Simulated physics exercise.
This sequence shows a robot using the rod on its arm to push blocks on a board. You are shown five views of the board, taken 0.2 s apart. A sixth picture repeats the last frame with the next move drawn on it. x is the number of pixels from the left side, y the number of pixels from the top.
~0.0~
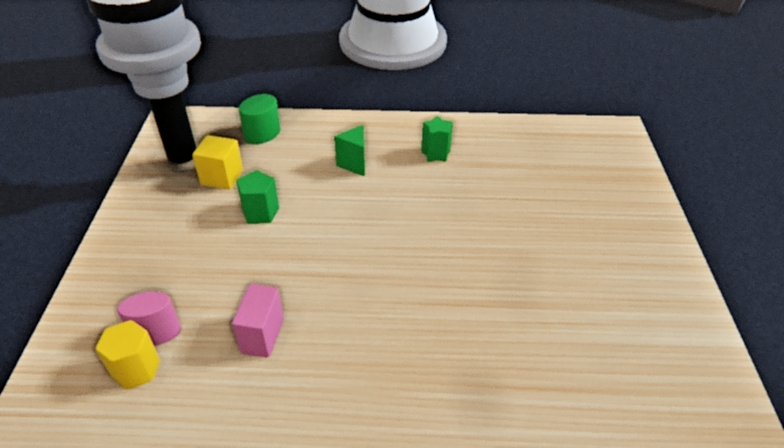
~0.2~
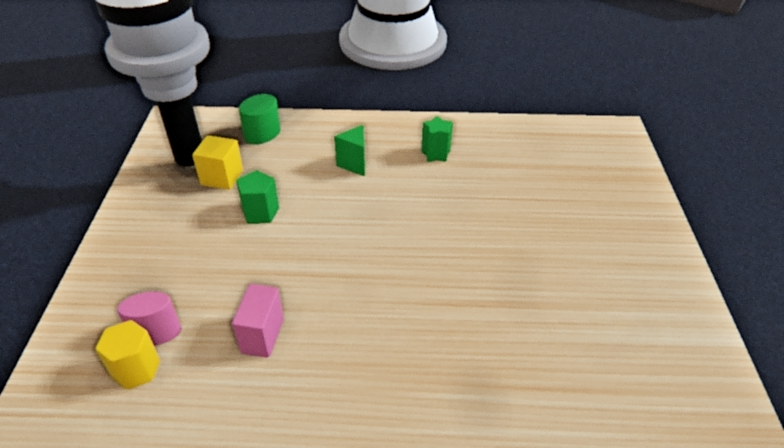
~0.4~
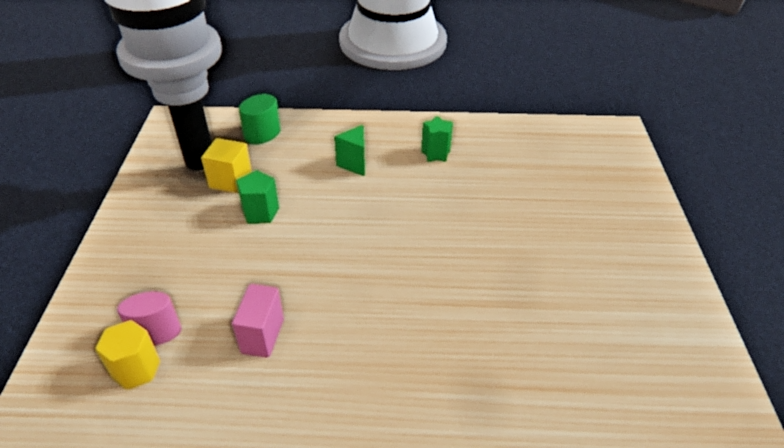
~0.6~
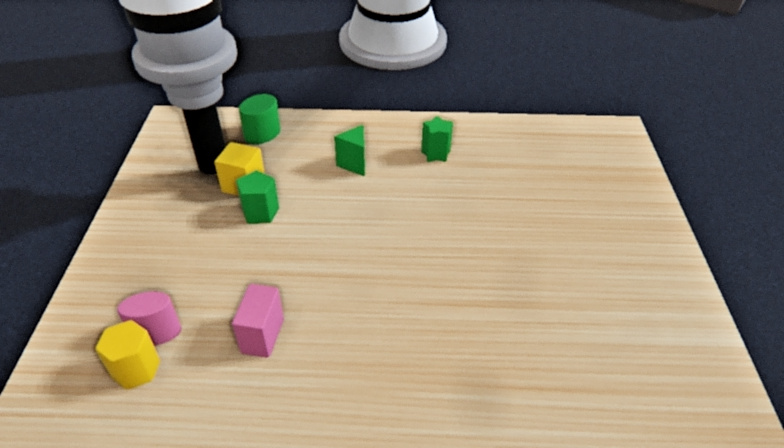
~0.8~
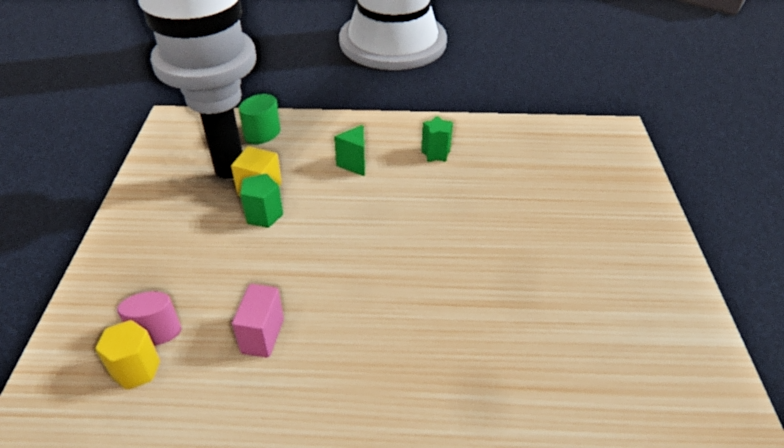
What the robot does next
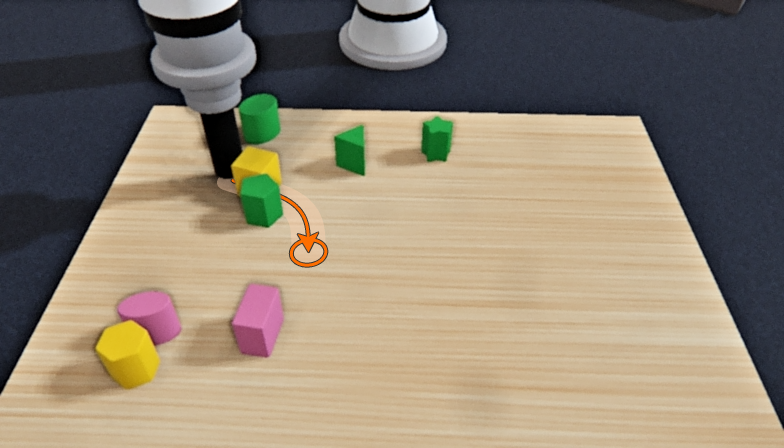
In the video, a robot arm's black rod moves right across a wooden board among green, pink and yellow blocks, pushing the yellow square block a short way right until the green pentagonal block beside it also shifts slightly.
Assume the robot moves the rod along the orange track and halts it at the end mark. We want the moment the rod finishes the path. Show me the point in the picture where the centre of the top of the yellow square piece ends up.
I'd say the yellow square piece ends with its top centre at (339, 190).
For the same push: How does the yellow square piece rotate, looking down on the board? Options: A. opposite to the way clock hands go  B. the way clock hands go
It's A.
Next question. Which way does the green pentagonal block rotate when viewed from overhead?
Bird's-eye view: Clockwise.
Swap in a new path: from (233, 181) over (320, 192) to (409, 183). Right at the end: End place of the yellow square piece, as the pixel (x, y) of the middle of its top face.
The answer is (340, 184).
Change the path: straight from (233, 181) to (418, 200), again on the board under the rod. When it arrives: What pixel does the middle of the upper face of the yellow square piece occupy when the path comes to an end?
I'd guess (345, 187).
Path on the board, from (233, 181) through (273, 194) and (304, 216) to (309, 252).
What follows on the original path. One third of the way, rod at (271, 182); yellow square piece at (298, 172); green pentagonal block at (263, 189), turned 40° clockwise.
Two thirds of the way, rod at (302, 206); yellow square piece at (336, 188), turned 30° anticlockwise; green pentagonal block at (265, 194), turned 75° clockwise.
At the end, rod at (307, 241); yellow square piece at (339, 190), turned 35° anticlockwise; green oval block in place; green pentagonal block at (265, 195), turned 85° clockwise.
